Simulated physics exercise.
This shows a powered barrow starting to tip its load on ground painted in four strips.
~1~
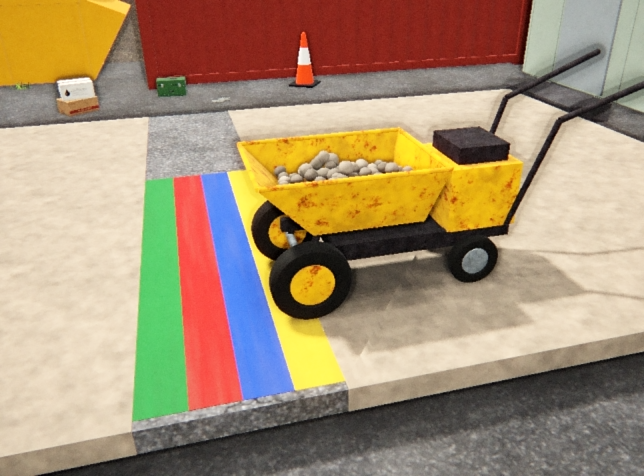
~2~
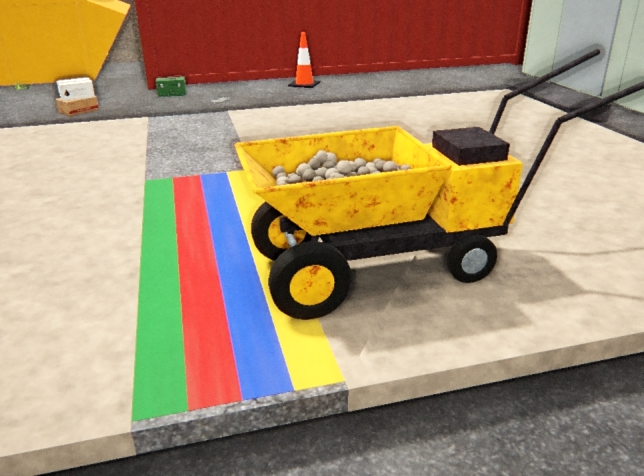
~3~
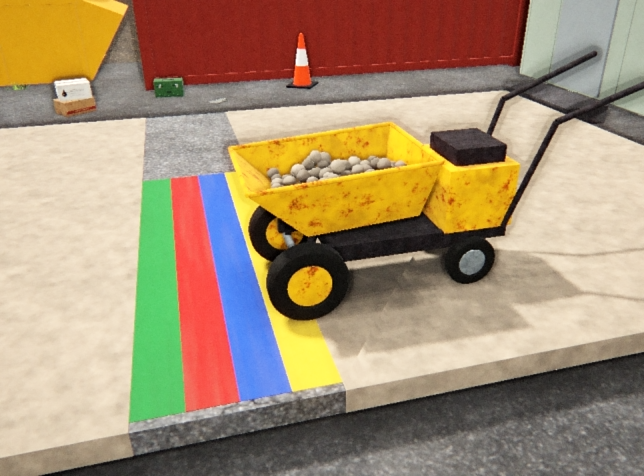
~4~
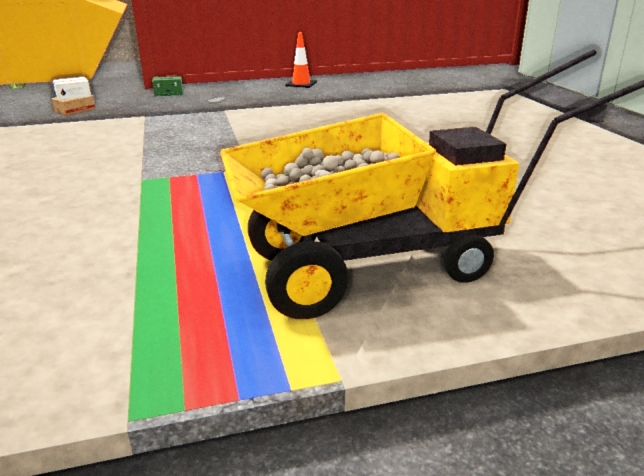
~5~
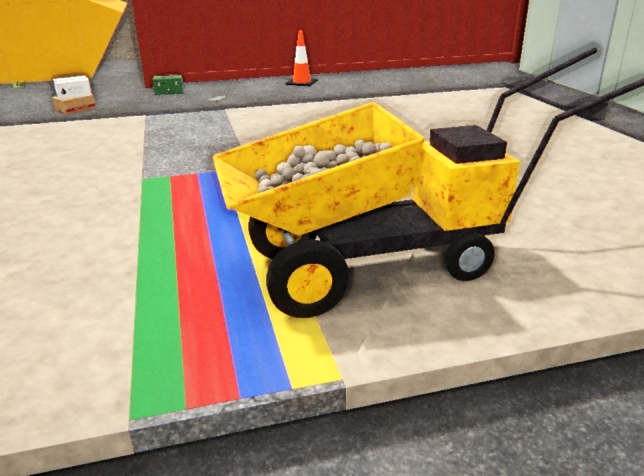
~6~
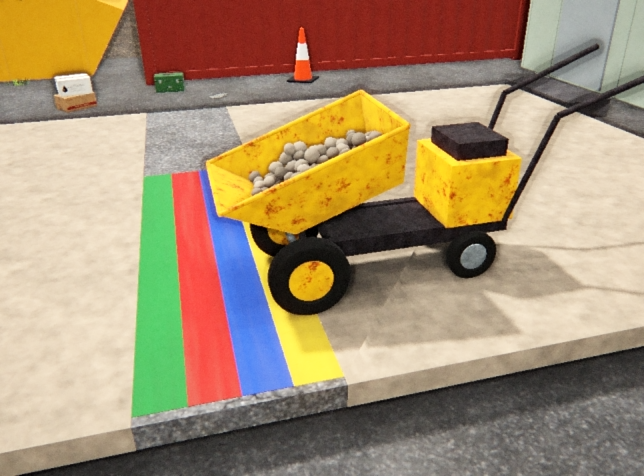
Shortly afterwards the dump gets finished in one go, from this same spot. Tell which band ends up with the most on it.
The most ends up on green.
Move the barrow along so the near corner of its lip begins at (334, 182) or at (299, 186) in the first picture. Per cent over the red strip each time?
About 30 %, then 40 %.
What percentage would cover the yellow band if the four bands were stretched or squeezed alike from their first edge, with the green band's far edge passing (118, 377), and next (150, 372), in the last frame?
In order, 0 % and 0 %.
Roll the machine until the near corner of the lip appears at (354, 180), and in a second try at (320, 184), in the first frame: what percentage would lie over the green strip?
Roughly 10 percent the first time, roughly 20 percent the second.
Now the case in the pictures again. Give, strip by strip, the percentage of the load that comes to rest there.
Yellow strip about 0 per cent, blue strip about 0 per cent, red strip about 10 per cent, green strip about 40 per cent.
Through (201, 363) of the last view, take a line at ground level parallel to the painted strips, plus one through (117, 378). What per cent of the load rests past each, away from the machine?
70 and 10 in a hundred.
Just after the last frame, skip tipped steeply; every one in the skip.
A moment on, skip tipped right over; the larger part in the skip; just a few over the red strip; roughly a quarter over the green strip.
Further on, skip tipped right over; roughly a third in the skip; about a tenth over the red strip; roughly half over the green strip; roughly a quarter off the paint.
When it is over, skip tipped right over; roughly a third in the skip; not one over the yellow strip; not one over the blue strip; about a tenth over the red strip; roughly half over the green strip; roughly a quarter off the paint.
